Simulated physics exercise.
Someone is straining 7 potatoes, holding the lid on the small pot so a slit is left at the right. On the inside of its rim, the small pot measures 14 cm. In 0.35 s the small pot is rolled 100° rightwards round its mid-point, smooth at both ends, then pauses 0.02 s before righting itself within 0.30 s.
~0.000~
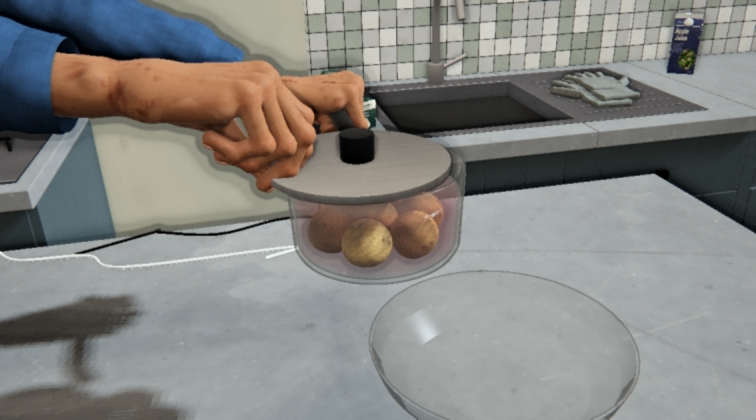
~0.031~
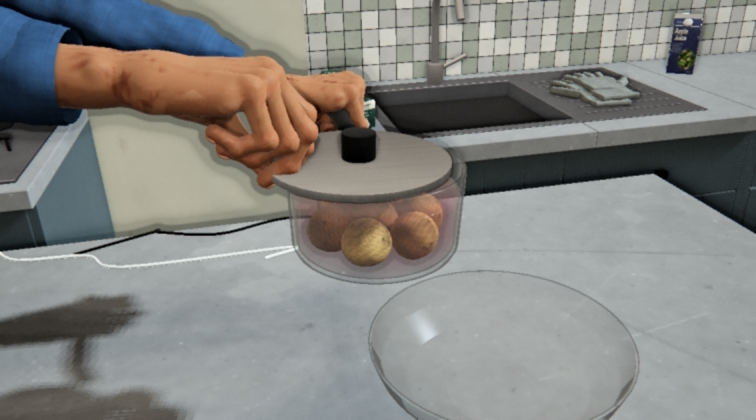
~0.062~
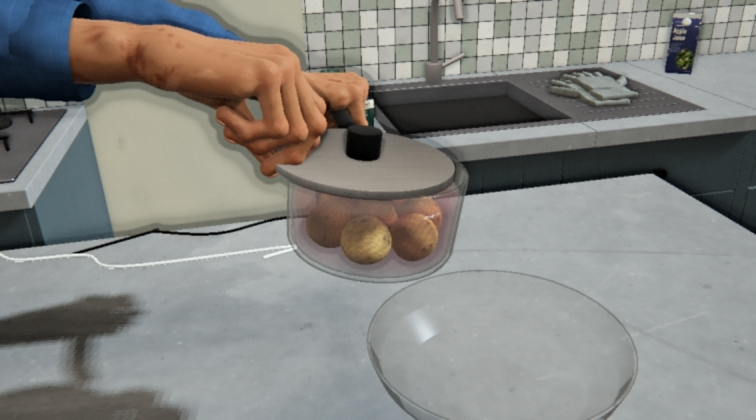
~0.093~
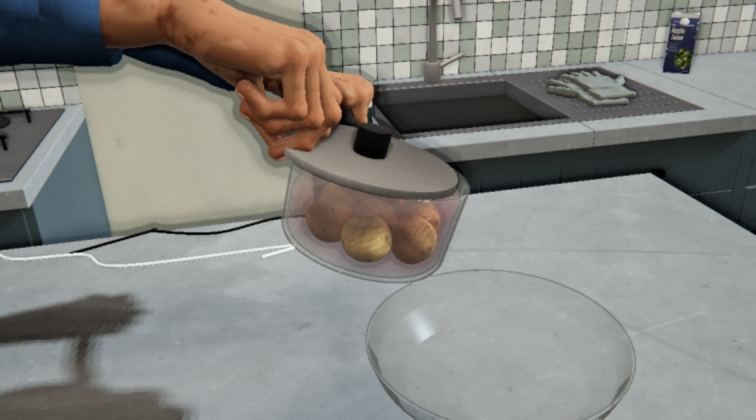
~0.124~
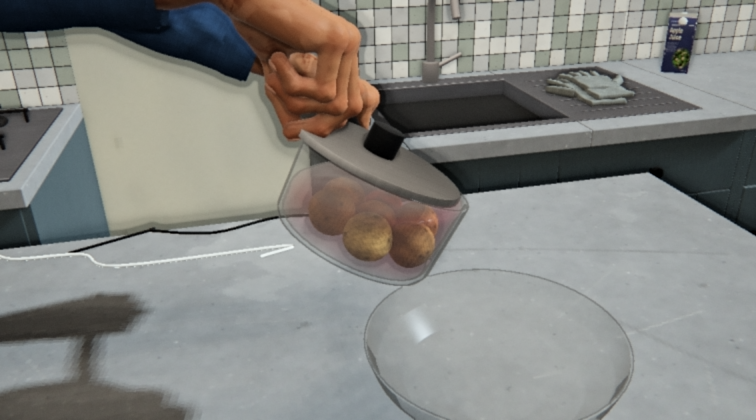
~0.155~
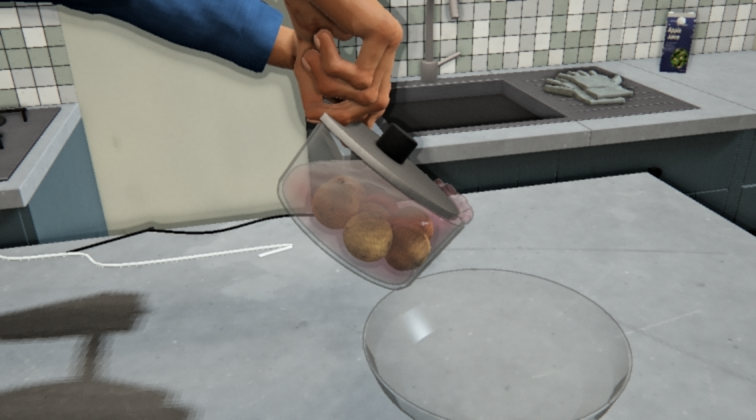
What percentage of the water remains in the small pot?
About 43 per cent.
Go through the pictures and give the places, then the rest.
The first frame shows tilt 0°; pouring edge (459, 158); surface from (292, 198) to (455, 179); the lid's edge is at (444, 152), 9 mm short of the rim.
The second frame shows tilt 2°; pouring edge (459, 160); surface from (292, 197) to (455, 180).
The third frame shows tilt 8°; pouring edge (461, 168); surface from (292, 194) to (456, 182).
The fourth frame shows tilt 16°; pouring edge (462, 180); surface from (291, 190) to (457, 184).
The fifth frame shows tilt 28°; pouring edge (460, 196); surface from (287, 189) to (458, 188).
The sixth frame shows tilt 41°; pouring edge (455, 215); surface from (285, 180) to (437, 191); 2 per cent is over the edge; the lid's edge is at (449, 202), 9 mm short of the rim.
Then, 0.28 s in, the tilt is 91° and 79 per cent of the water is still in the small pot.
Then, 0.38 s in, the tilt is 100° and 64 per cent of the water is still in the small pot.
Then, 0.47 s in, the tilt is 73° and 51 per cent of the water is still in the small pot.
Then, 0.58 s in, the tilt is 21° and 44 per cent of the water is still in the small pot.
Finally, 43 per cent of the water is still in the small pot.
